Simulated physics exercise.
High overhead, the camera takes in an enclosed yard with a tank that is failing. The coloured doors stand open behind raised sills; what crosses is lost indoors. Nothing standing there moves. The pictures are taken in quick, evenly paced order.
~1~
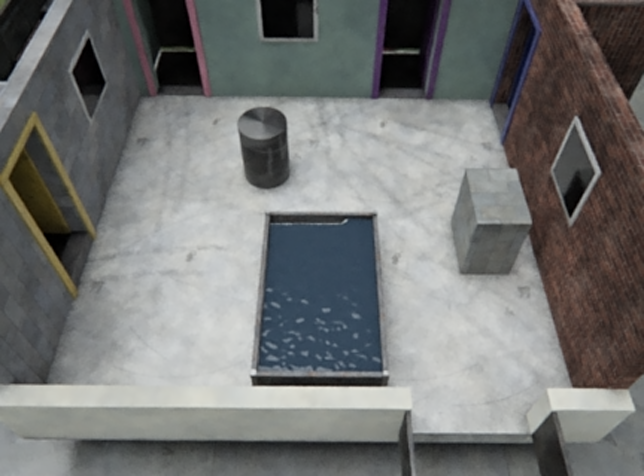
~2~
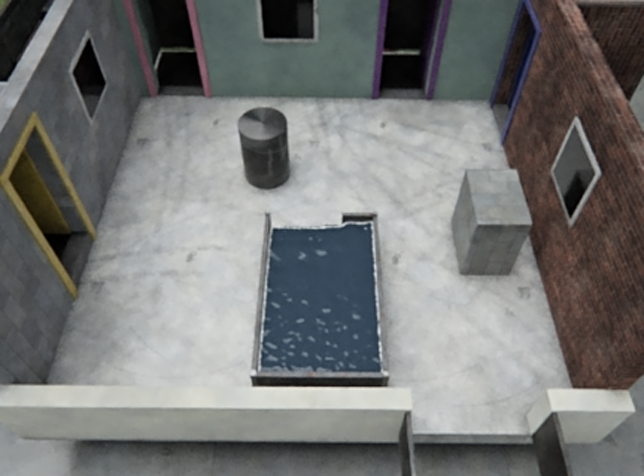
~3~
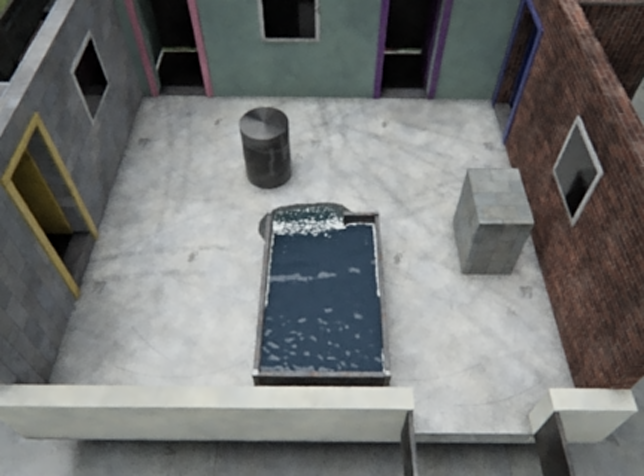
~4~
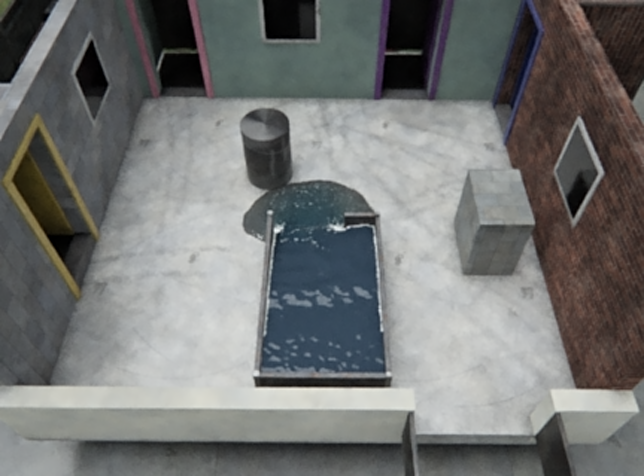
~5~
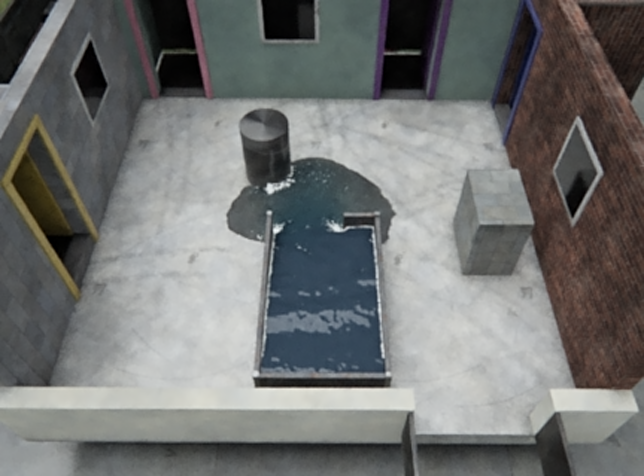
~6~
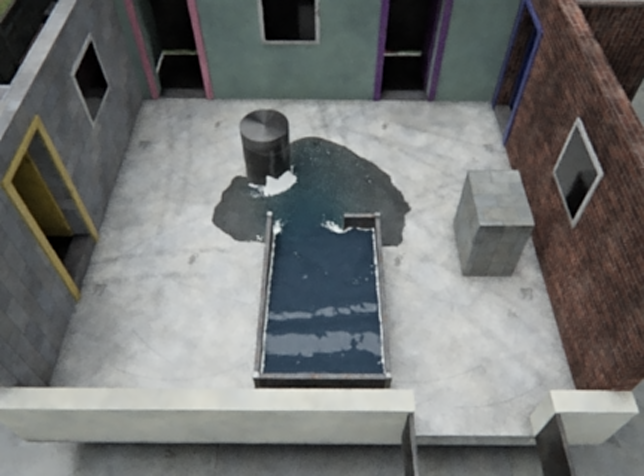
Water pours from the far side of an open tank and spreads around a dark cylinder.
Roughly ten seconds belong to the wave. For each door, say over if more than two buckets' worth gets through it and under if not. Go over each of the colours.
Yellow door: Under, pink door: Over, blue door: Over, purple door: Over.
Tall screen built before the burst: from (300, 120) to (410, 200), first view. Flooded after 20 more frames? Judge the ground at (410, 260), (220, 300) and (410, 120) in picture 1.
Results in order: Swamped / bone-dry / bone-dry.
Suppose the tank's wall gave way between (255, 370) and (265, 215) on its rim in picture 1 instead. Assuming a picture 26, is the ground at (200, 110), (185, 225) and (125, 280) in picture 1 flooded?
One by one: Waterlogged; waterlogged; waterlogged.
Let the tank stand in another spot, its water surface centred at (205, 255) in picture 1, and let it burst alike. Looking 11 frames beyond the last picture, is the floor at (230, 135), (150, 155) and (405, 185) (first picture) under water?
One after the other: Reached, reached, untouched.
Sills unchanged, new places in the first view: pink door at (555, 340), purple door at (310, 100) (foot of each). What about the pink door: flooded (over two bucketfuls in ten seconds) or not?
In short: Pink door is under.
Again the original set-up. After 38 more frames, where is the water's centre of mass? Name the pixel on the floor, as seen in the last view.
I'd mark it close to (316, 197).
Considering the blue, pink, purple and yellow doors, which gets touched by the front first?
I choose the purple one.
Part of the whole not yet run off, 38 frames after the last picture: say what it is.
About 88 per cent.
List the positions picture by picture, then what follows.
Still water in the open tank at (321, 289), in the first picture.
The front is at a hidden place, out from the gap on the open tank's far side, in the second picture.
The front is at (337, 209), out from the gap on the open tank's far side, in the third picture.
Water pours out on the open tank's far side and has run to (330, 185), in the fourth picture.
The front is at (326, 162), out from the gap on the open tank's far side, in the fifth picture.
The front is at (302, 141), out from the gap on the open tank's far side, in the sixth picture.
A moment on, water covers 25 % of the floor; the yellow door not reached, the pink door not reached, the blue door not reached, the purple door not reached.
Next, water covers 40 % of the floor; the yellow door not reached, the pink door not reached, the blue door not reached, the purple door under two buckets in.
Then, water covers 50 % of the floor; the yellow door wet at the sill, nothing in, the pink door under two buckets in, the blue door under two buckets in, the purple door over two buckets in.
Later, water covers 70 % of the floor; the yellow door wet at the sill, nothing in, the pink door over two buckets in, the blue door over two buckets in, the purple door far over two buckets in.
In the end, water covers 95 % of the floor; the yellow door wet at the sill, nothing in, the pink door over two buckets in, the blue door far over two buckets in, the purple door far over two buckets in.
